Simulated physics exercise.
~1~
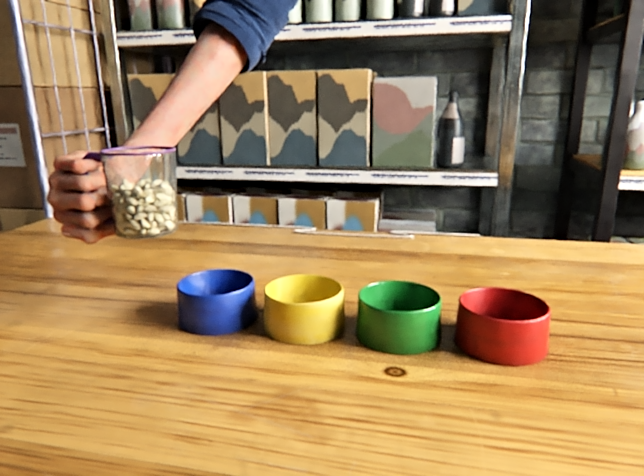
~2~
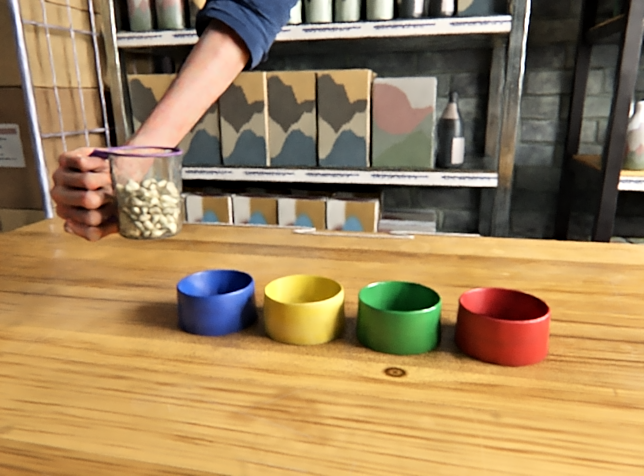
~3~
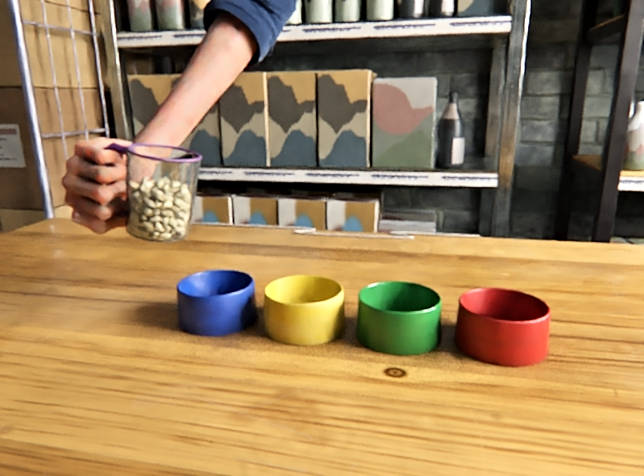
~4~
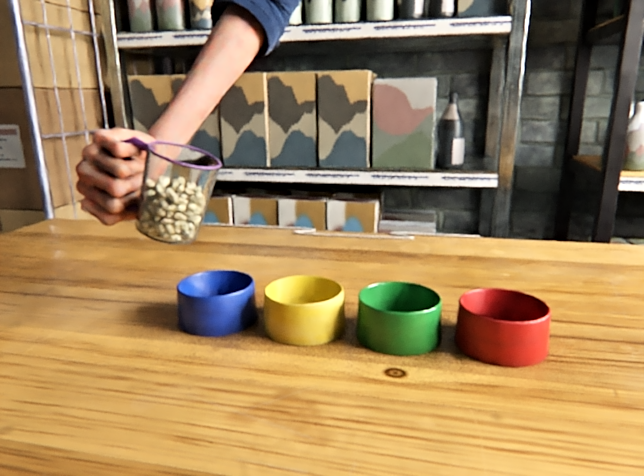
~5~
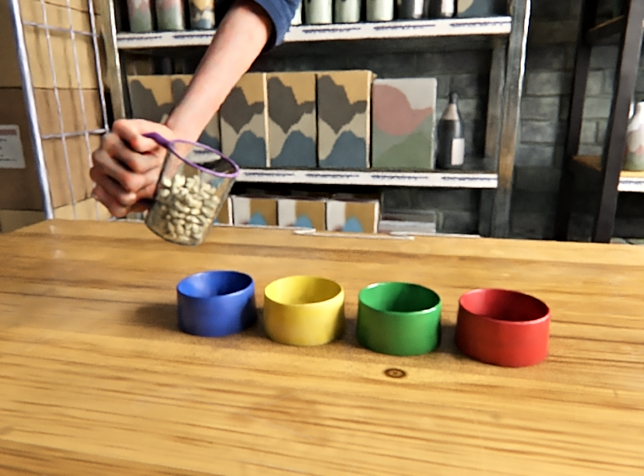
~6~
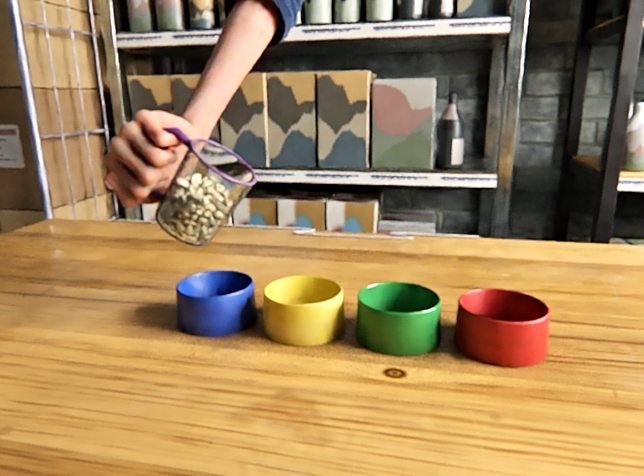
At a wooden table in front of shelves of boxes, a hand holds a clear cup of white beans upright, to the left above a row of blue, yellow, green and red dishes. The hand moves the cup a short way to the right, tilting it gradually rightward, with the beans still inside.
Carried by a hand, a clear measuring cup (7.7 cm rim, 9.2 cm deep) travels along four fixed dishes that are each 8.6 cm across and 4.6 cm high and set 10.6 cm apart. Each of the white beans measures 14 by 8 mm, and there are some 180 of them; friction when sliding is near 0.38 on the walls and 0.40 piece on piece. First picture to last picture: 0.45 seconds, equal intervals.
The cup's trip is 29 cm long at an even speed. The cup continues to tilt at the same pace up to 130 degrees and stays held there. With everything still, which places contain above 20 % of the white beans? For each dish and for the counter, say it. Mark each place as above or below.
Marks: Red below, blue below, green above, yellow below, counter above.
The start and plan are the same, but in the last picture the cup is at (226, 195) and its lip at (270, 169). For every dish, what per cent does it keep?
You'd end up with red at 10, blue at 0, green at 30 and yellow at 0.
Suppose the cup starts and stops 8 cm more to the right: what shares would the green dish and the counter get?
The green dish would get 0 and the counter 10.
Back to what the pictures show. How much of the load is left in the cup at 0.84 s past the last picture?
I'd put it at roughly 85 per cent.
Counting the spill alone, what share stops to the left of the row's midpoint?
Share: About 0 in a hundred.
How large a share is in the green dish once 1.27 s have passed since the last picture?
It works out to some 65 per cent.
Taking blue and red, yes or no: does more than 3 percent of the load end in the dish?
Checking blue: It falls short; checking red: It clears.
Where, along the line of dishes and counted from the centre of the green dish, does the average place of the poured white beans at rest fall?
Some 4 centimetres out on the right-hand side of that dish.
Then, 0.50 s after the last picture, tilt 84 degrees; cup holds 100 %.
Then, 0.84 s after the last picture, tilt 116 degrees; cup holds 85 %, green 15 %.
Then, 1.27 s after the last picture, tilt 130 degrees; cup holds 0 %, red 5 %, green 65 %.
In the end, red 5 %, blue 0 %, green 65 %, yellow 0 %, counter 30 %.
